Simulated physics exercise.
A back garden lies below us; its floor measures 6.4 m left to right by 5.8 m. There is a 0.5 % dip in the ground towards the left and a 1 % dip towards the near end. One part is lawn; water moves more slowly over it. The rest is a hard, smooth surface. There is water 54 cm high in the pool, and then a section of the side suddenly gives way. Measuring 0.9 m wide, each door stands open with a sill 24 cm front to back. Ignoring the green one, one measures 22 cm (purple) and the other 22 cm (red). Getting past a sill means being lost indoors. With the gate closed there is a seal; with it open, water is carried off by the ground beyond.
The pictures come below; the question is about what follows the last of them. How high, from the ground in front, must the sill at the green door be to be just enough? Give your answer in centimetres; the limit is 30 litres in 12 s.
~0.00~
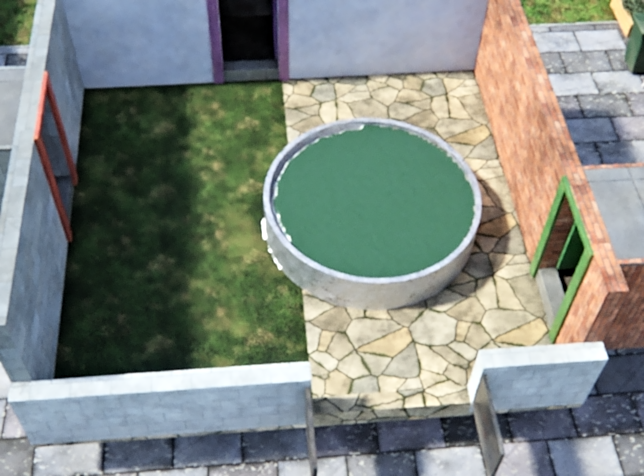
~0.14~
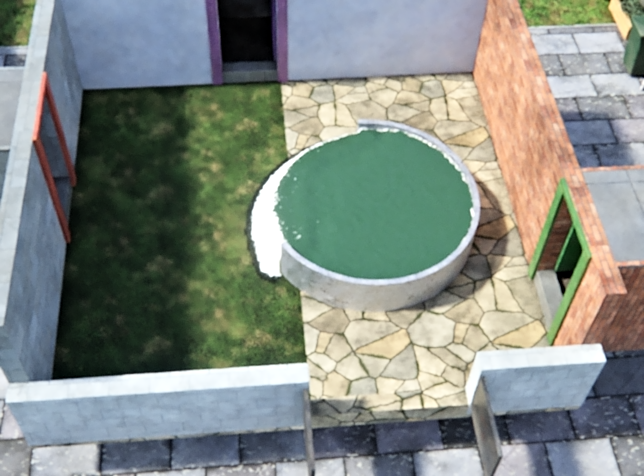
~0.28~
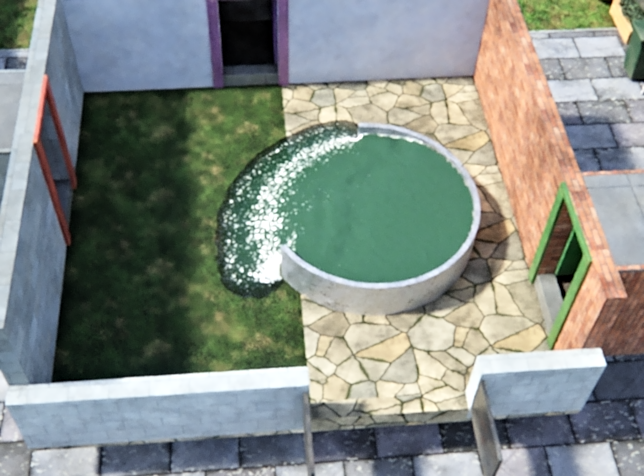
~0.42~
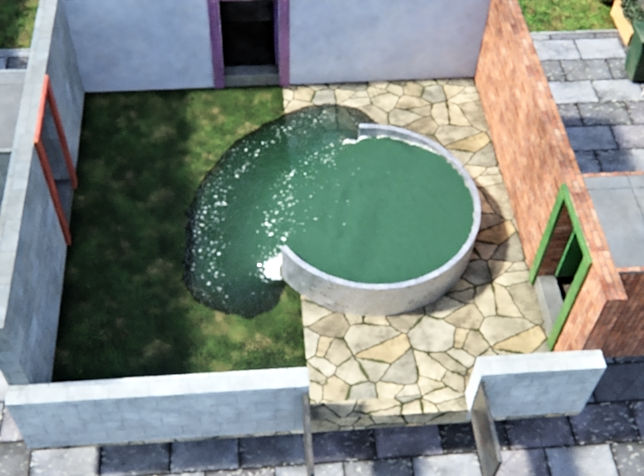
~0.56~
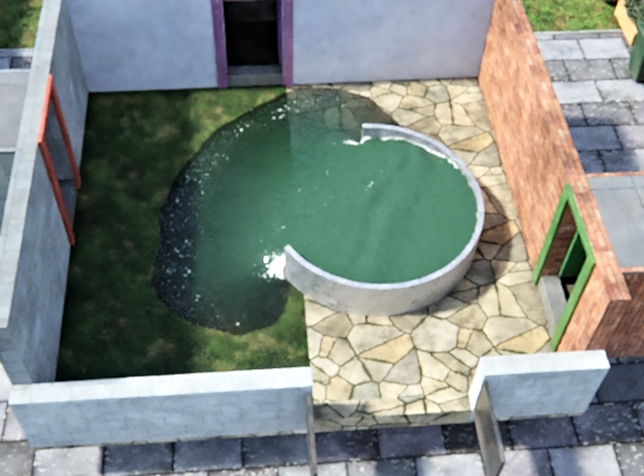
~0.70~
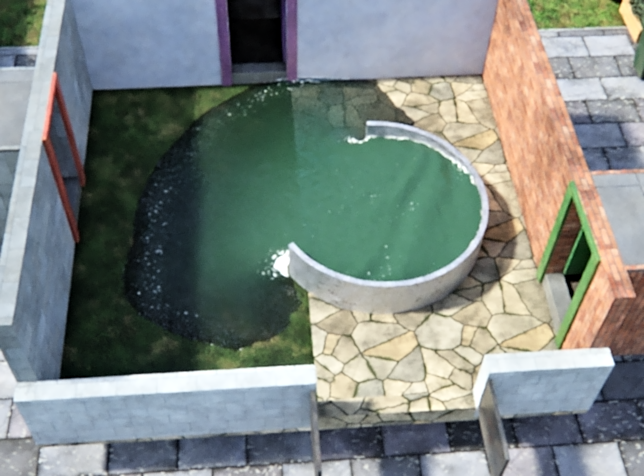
About 9.5 cm.
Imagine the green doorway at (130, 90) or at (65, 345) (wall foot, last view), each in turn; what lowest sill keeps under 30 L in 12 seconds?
Around 25 and 13.5 cm respectively.
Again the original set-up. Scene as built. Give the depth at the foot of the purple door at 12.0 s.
About 3.5 centimetres.
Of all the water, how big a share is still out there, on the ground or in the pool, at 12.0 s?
Close to 88 in a hundred.
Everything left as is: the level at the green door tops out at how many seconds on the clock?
It peaks around 8.5 s.
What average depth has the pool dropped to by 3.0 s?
Average depth: Approx. 16 cm.
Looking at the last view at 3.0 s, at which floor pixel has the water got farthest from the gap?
Around pixel (57, 416).
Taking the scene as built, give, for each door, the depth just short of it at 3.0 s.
The purple door has 20 cm, the red door 24 cm and the green door 0 cm.
After 1.4 s water covers 50 % of the floor, deepest (23 cm) near (283, 91); it has not reached the green door.
After 3.0 s water covers 70 % of the floor, deepest (40 cm) near (116, 90); it has not reached the green door.
After 12.0 s water covers 100 % of the floor, deepest (12 cm) near (494, 388); 10 cm at the green door, 0 litres in over its 23 cm sill.
At the green door as built, the water arrived by 6.5 s and peaked near 16 cm at 8.6 s.
Run again over the same 12 s with other heights there, 51 litres in over 8 cm, 17 litres over 11 cm. The limit of 30 litres is kept from about 9.5 cm up.
